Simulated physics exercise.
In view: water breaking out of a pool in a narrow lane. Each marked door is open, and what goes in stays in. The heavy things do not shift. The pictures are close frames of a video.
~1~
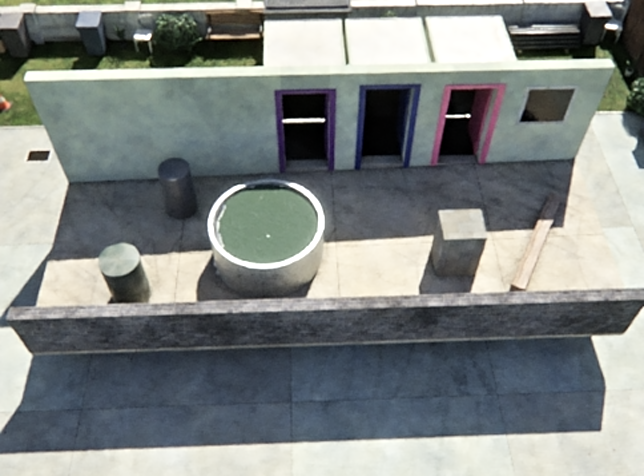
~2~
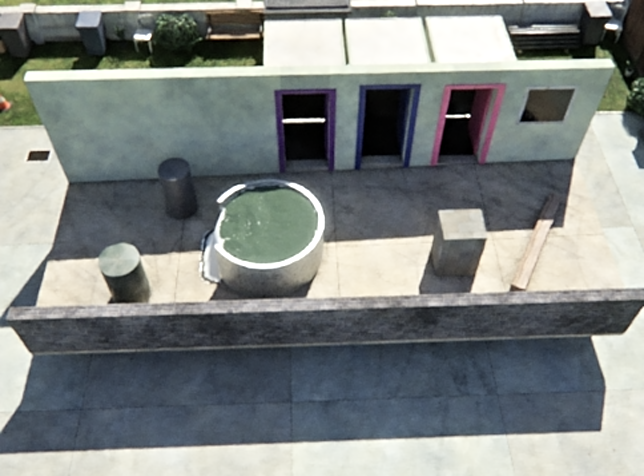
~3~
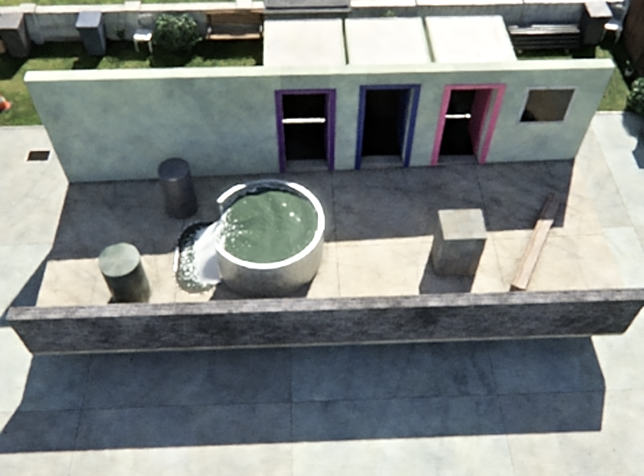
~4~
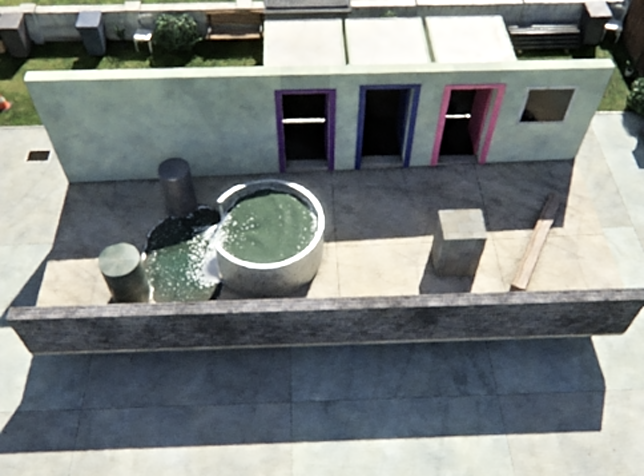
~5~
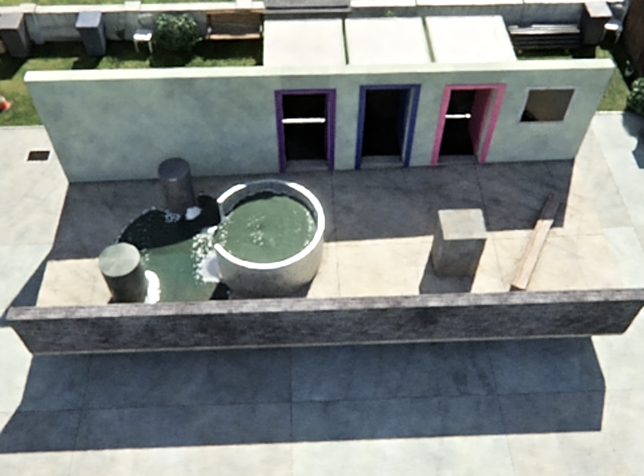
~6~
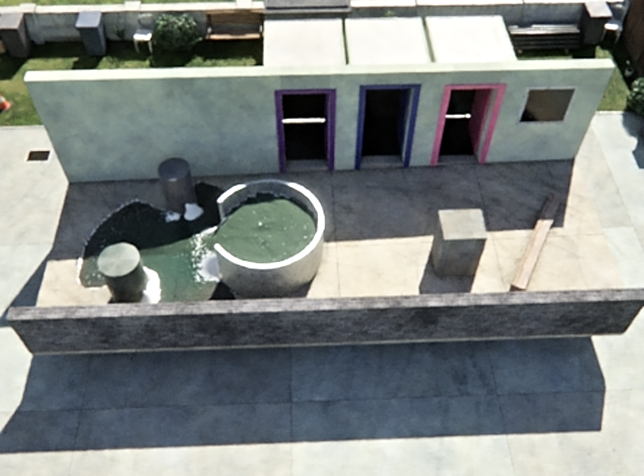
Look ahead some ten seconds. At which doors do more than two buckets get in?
One by one: The blue door stays under that; the purple door stays under that; the pink door stays under that.
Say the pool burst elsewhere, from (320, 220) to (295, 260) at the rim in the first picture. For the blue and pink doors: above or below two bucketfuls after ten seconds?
The blue one lets less in, the pink one floods.
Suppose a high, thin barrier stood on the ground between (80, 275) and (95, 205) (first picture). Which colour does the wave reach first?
That is the door marked purple.
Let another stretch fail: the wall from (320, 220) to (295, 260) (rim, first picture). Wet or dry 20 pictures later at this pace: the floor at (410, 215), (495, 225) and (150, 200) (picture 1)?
In that order: Wet, under water, no water.
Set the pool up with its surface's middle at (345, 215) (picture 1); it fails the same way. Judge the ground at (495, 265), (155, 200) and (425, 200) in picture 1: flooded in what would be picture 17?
As listed: Free of water, covered, clear.
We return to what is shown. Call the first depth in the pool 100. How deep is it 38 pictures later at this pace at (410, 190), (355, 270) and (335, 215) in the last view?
In turn 0, 2 and 0 in a hundred.
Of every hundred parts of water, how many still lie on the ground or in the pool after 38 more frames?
About 32 per cent.
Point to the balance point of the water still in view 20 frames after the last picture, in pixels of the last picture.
Around (212, 258).
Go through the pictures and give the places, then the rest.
The round pool at (266, 224) is whole and still, in the first frame.
The front is at (213, 281), out from the gap at (217, 245), in the second frame.
The front is at (186, 287), out from the gap at (217, 246), in the third frame.
Water pours out at (217, 247) and has run to (155, 233), in the fourth frame.
The front is at a hidden place, out from the gap at (217, 247), in the fifth frame.
Water pours out at (217, 247) and has run to (82, 276), in the sixth frame.
A moment on, water covers 30 % of the floor; the blue door not reached, the purple door not reached, the pink door not reached.
Next, water covers 35 % of the floor; the blue door not reached, the purple door not reached, the pink door not reached.
Then, water covers 40 % of the floor; the blue door not reached, the purple door not reached, the pink door not reached.
Later, water covers 40 % of the floor; the blue door not reached, the purple door not reached, the pink door not reached.
In the end, water covers 30 % of the floor; the blue door not reached, the purple door not reached, the pink door not reached.
